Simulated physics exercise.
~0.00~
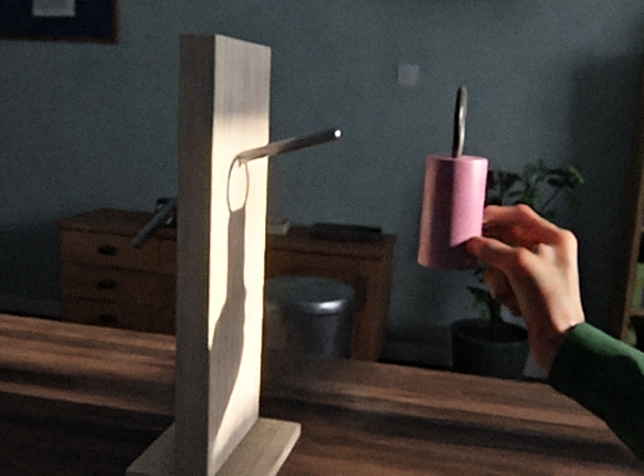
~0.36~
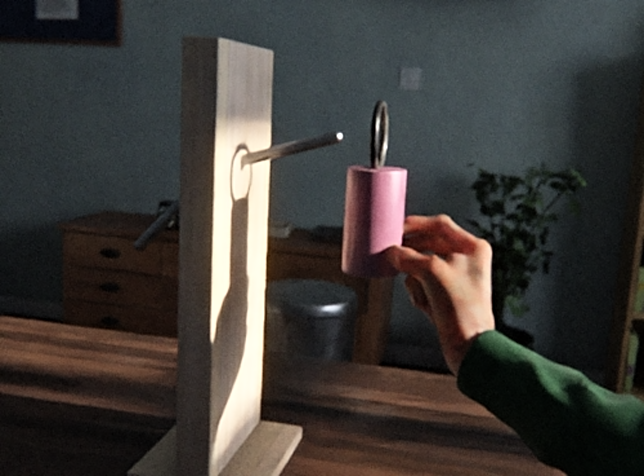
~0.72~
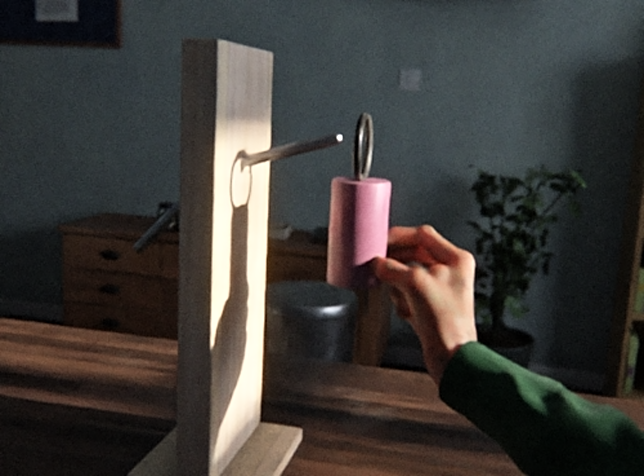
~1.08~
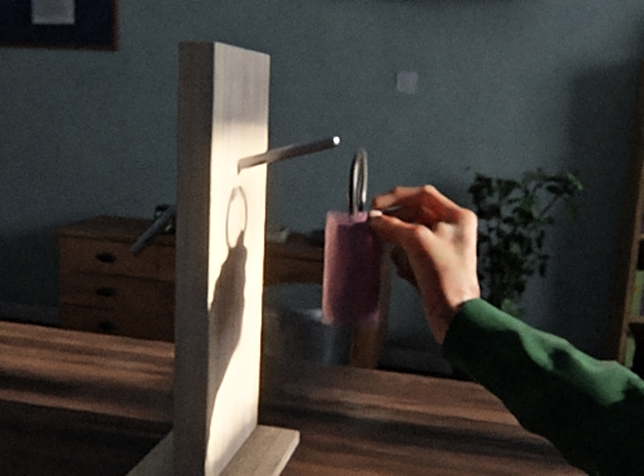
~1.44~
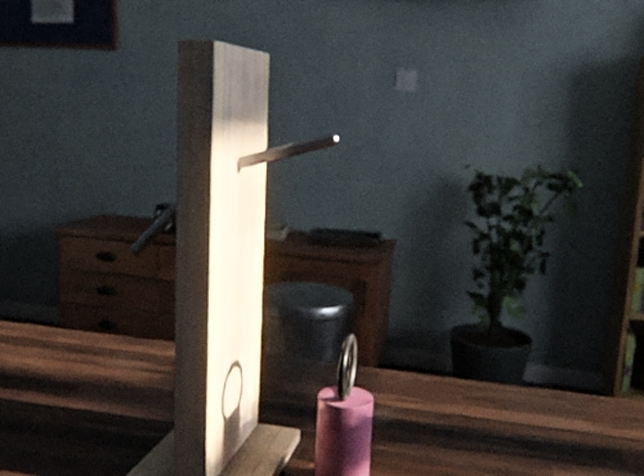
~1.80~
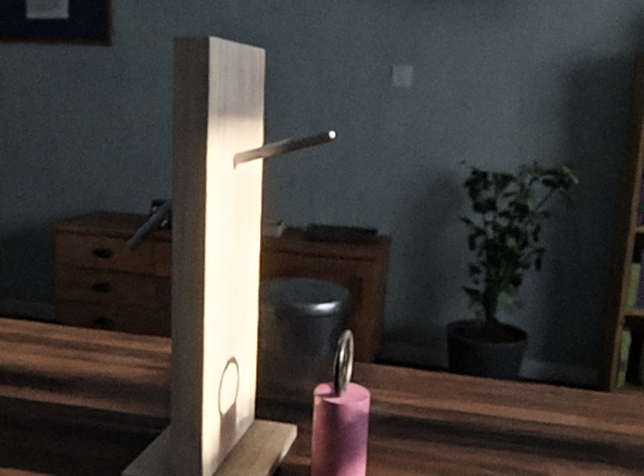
A hand moves a pink cylinder left toward a peg and releases it, dropping it onto the table.
